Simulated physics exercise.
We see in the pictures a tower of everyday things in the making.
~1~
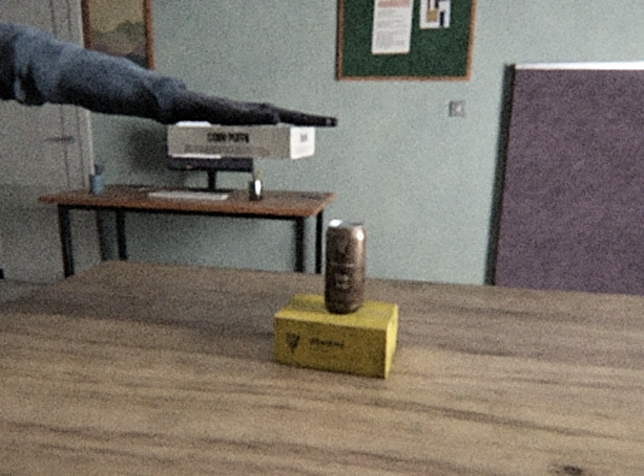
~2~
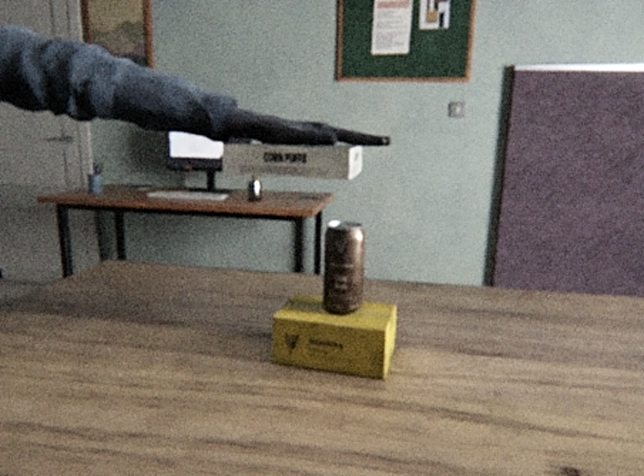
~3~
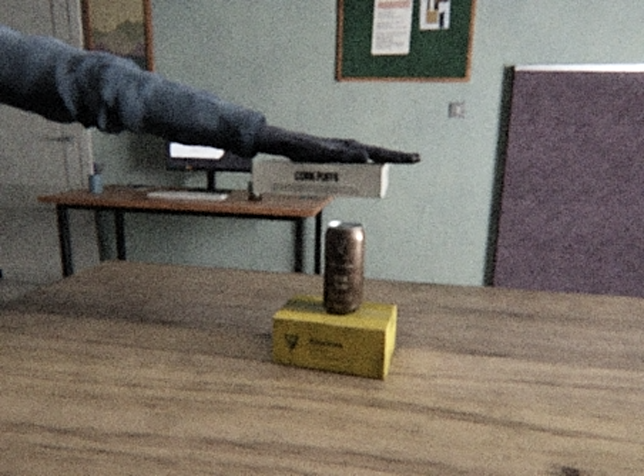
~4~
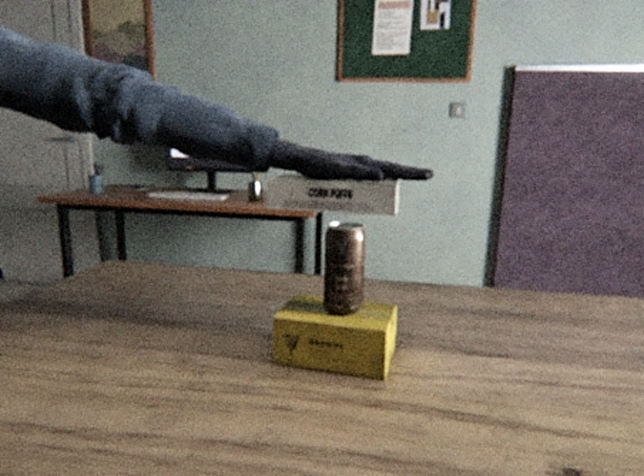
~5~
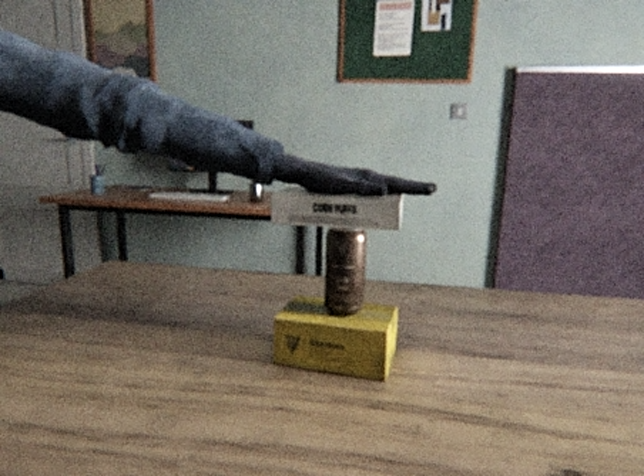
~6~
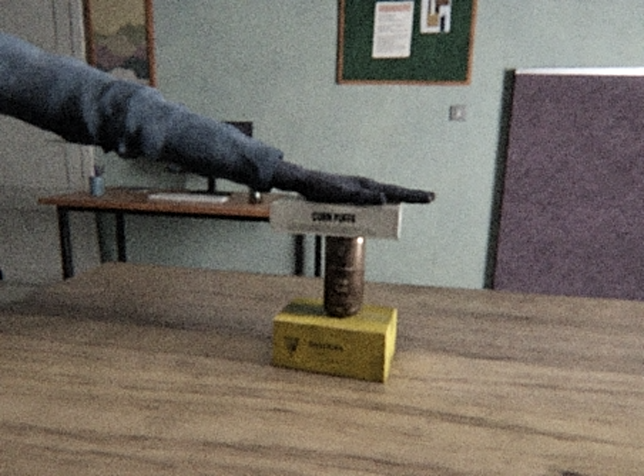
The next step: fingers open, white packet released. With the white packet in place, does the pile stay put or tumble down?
Seems the tower stands.
Then, 0.30 s past the last view, nothing moves.
Then, 0.80 s past the last view, white packet resting near (341, 213).
Finally, all 3 still in place. Final places as the last picture's camera would see them, white packet near (341, 213). The pile stays up.
